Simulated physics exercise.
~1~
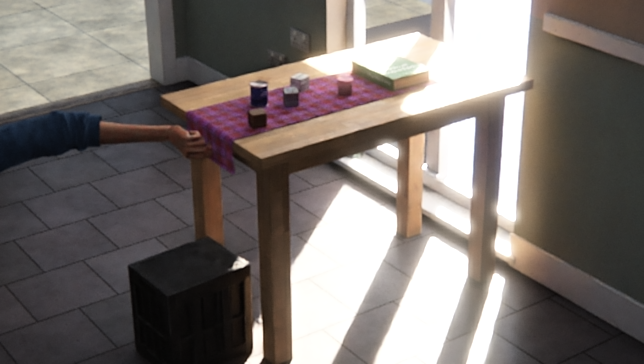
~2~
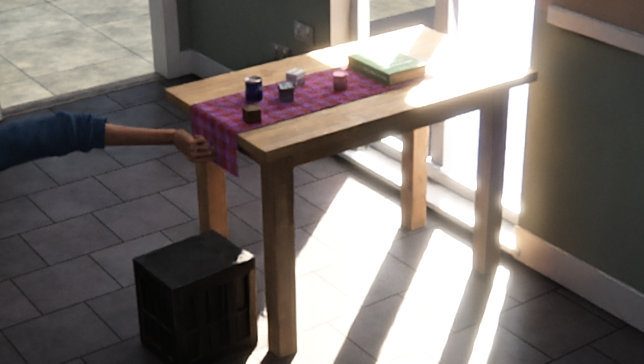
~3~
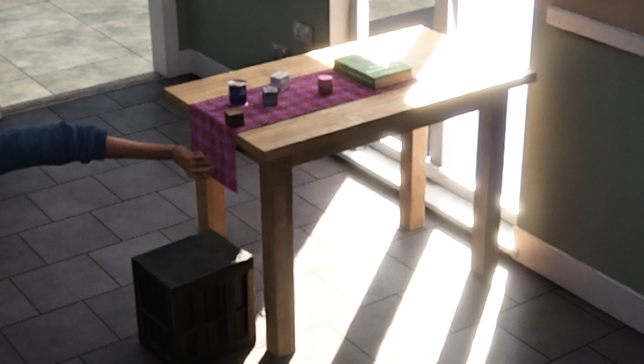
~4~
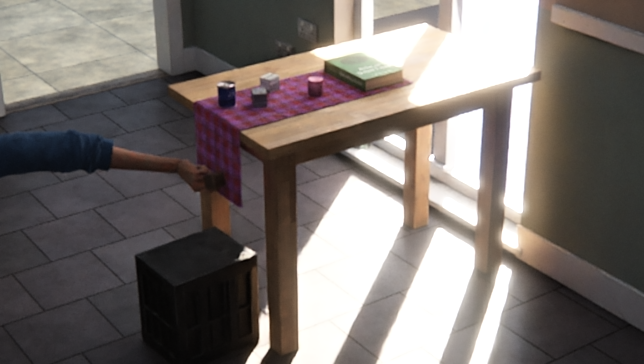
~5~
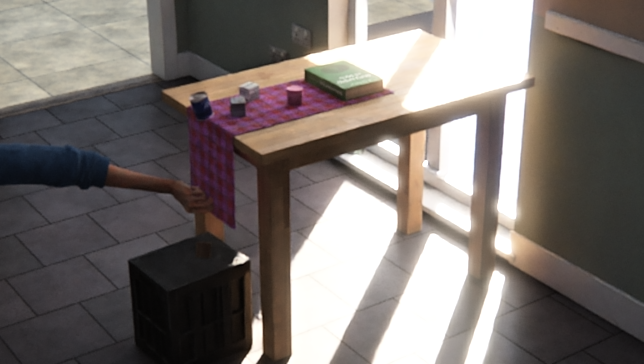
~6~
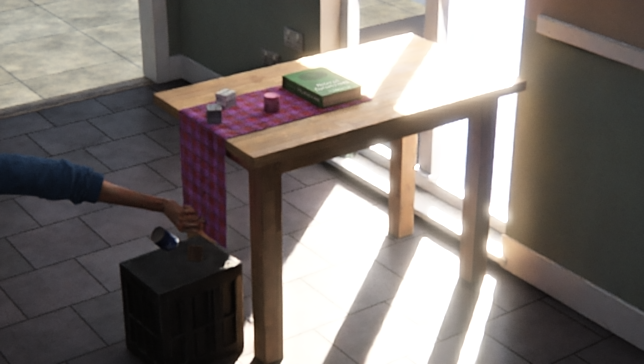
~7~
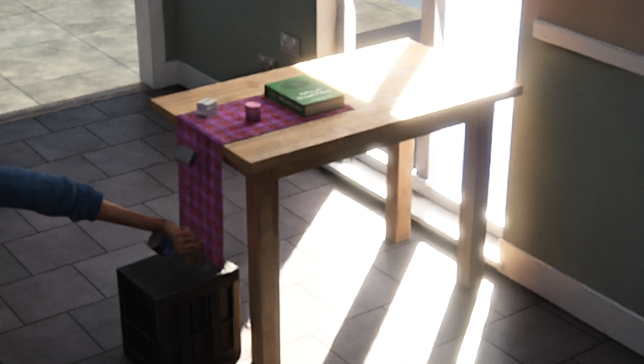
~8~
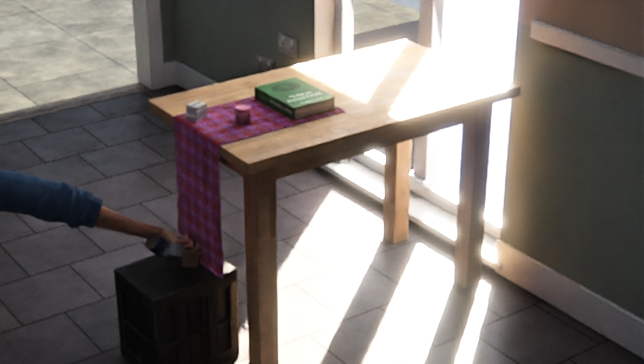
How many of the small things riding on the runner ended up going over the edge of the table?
Three of them went over, the brown cube first, then the blue can and finally the grey cube.
A red checked table runner, pulled down by a hand, slid over the table's end towards a black crate, carrying a brown cube, then a blue can, then a grey cube over the edge, while the white cube, a small reddish piece and the green book stayed on top.
